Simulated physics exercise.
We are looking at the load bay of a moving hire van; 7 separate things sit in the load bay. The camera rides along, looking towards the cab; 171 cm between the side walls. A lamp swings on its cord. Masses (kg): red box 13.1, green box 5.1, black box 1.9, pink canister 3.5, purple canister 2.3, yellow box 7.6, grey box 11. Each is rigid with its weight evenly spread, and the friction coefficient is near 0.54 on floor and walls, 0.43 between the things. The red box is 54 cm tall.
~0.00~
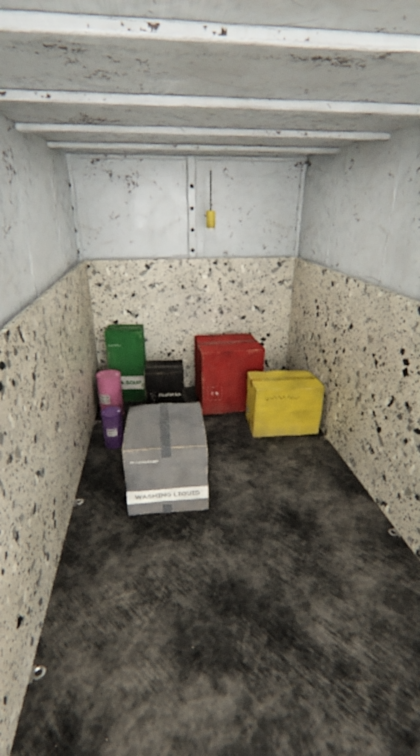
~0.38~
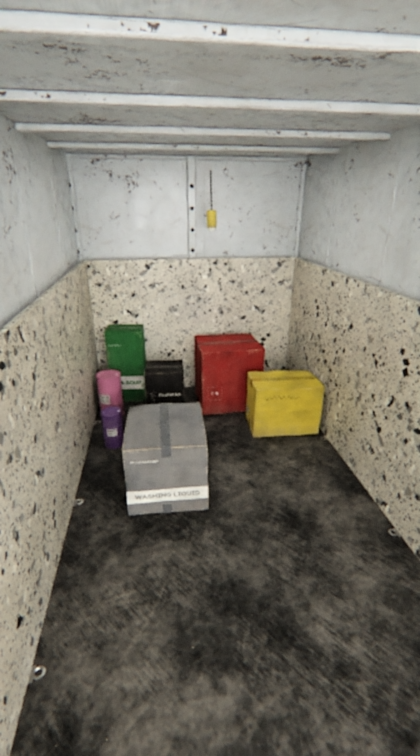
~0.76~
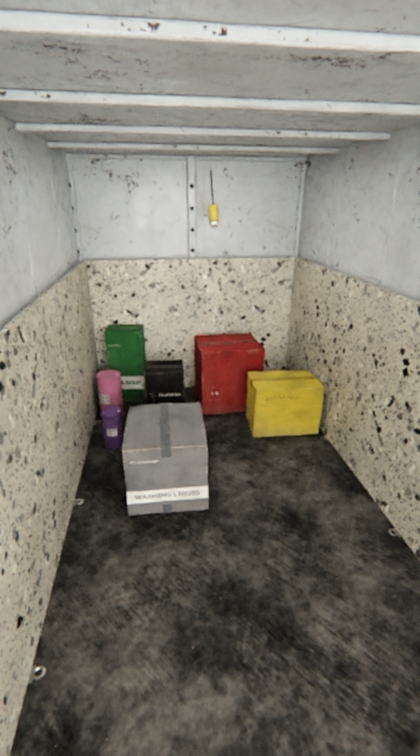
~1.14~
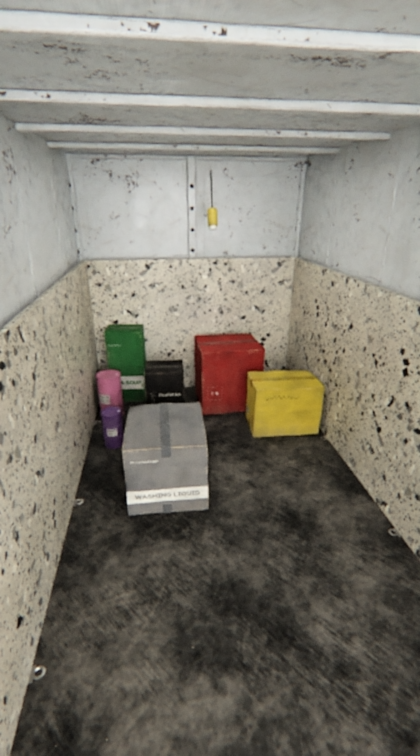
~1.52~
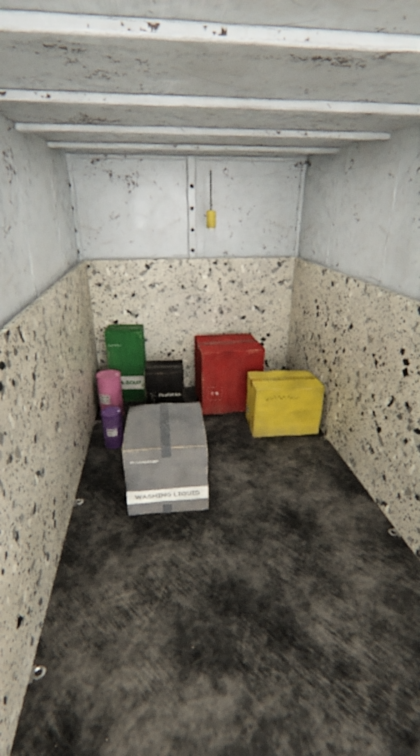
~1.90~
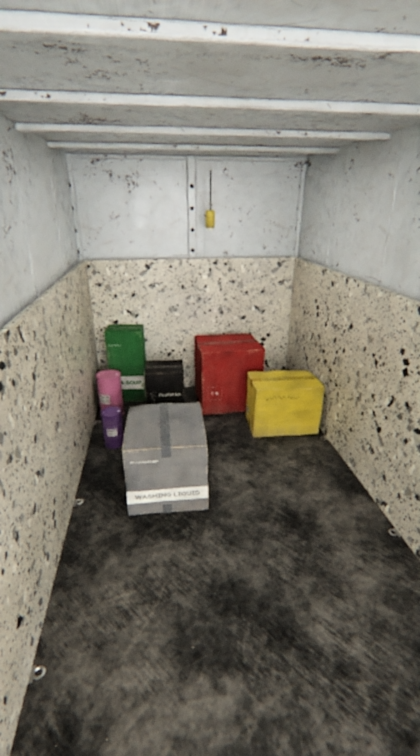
The load bay of a van, with pale walls and speckled lower panels, is seen from its rear, looking towards the cab. A grey box sits in front of pink and purple canisters and green and black boxes on the left, with red and yellow boxes towards the right. The hanging yellow lamp swings slightly; the cargo and view stay still.
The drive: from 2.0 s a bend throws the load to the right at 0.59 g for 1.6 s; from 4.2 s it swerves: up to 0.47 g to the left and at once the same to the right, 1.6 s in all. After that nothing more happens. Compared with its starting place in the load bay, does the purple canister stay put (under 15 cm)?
The purple canister leaves its spot.
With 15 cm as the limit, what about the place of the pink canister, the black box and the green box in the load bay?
The pink canister leaves its spot; the black box leaves its spot; the green box leaves its spot.
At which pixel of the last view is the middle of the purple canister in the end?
At about (238, 426).
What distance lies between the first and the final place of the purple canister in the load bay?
Some 90 cm.
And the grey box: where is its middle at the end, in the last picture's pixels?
At about (255, 449).
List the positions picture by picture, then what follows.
Smooth; purple canister (113, 428); red box (228, 373), in the first frame.
Force 0.32 g backwards; black box (165, 391); pink canister (110, 394), in the second frame.
Force 0.32 g backwards; yellow box (282, 402); grey box (167, 455), in the third frame.
Force 0.32 g backwards; red box (228, 373); green box (128, 363), in the fourth frame.
Smooth; black box (165, 391); pink canister (110, 394), in the fifth frame.
Smooth; purple canister (113, 428); yellow box (282, 402), in the sixth frame.
Around 2.80 s, force 0.59 g right; purple canister at 61° to upright near (136, 427); green box at 40° to upright; black box shifted 13 cm.
Around 3.10 s, force 0.59 g right; purple canister on its side near (176, 430); green box on its side; red box shifted 32 cm.
Around 3.40 s, force 0.47 g right; purple canister on its side near (216, 428); green box on its side; pink canister at 23° to upright.
Finally (6.4 s), on their side or leaning hard in the load bay, green box, pink canister and purple canister; not toppled but over 15 cm from the start, red box, black box and grey box; the last one still in place (within 15 cm). In the last view, purple canister near (238, 426).
